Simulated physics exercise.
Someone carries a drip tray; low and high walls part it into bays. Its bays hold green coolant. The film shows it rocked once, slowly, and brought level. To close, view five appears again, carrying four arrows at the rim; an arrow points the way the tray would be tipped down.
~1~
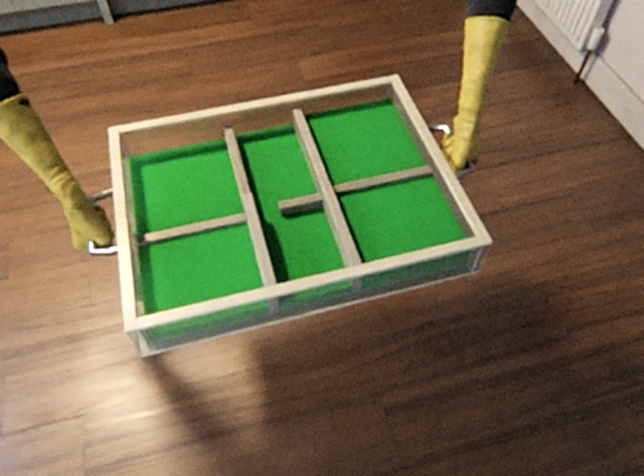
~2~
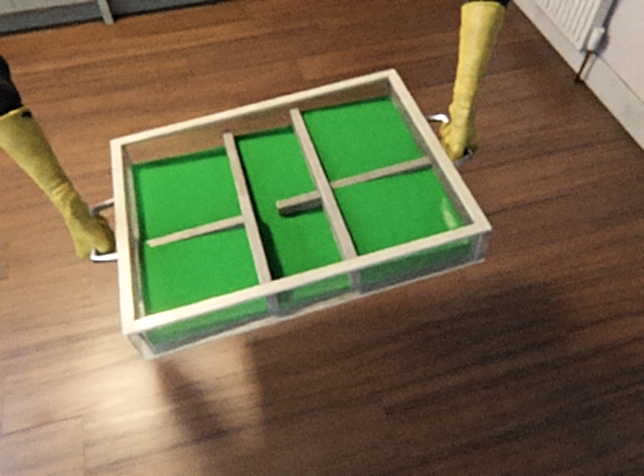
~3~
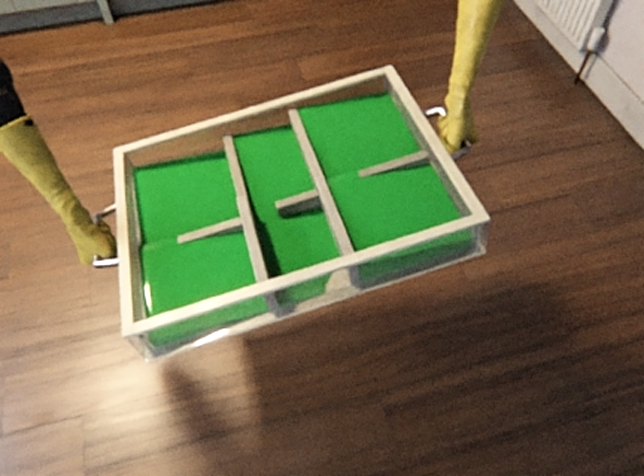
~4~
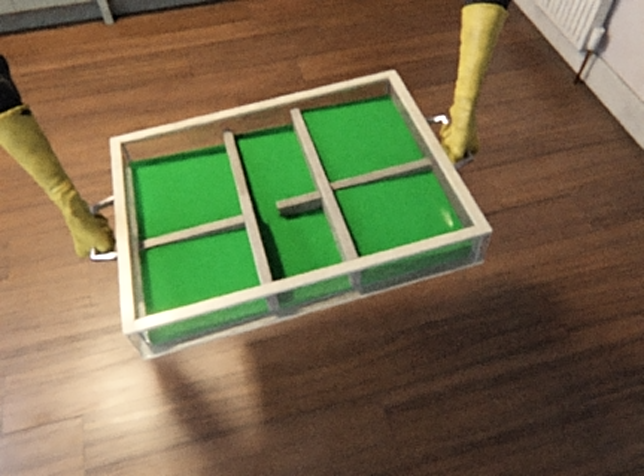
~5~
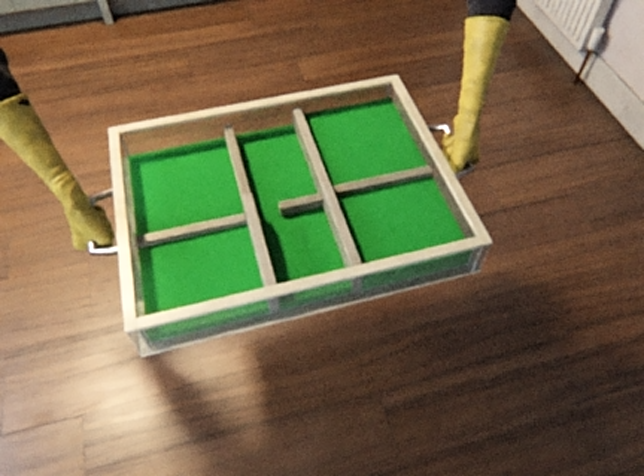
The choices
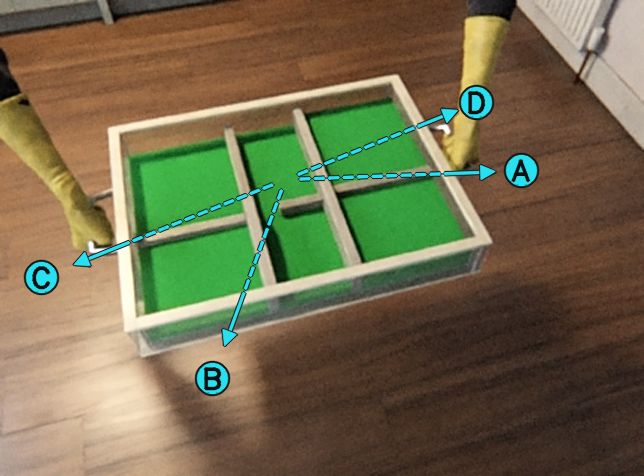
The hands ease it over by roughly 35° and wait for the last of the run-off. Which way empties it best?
Take B.
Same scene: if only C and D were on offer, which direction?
Direction D.
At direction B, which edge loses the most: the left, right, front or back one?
Over the front one.
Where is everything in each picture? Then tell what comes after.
In the first frame, the tray is level; deepest in the front right bay, at (397, 221), shallowest in the back left.
In the second frame, tipped about 5° down to the back left; liquid runs over the wall between the front left and back left bays.
In the third frame, tipped about 9° down to the back left; liquid runs over two walls.
In the fourth frame, tipped about 5° down to the back left; no wall is crossed.
In the fifth frame, the tray is level; deepest in the back right bay, at (361, 142), shallowest in the front left.
In cyan, A ends at (489, 172); B ends at (226, 340); C ends at (79, 262); D ends at (452, 112).
With A, about 45 % stays in the tray, the largest part in the front right bay.
With B, about 27 % stays in the tray, the largest part in the front left bay.
With C, about 47 % stays in the tray, the largest part in the front left bay.
With D, about 36 % stays in the tray, the largest part in the back right bay.
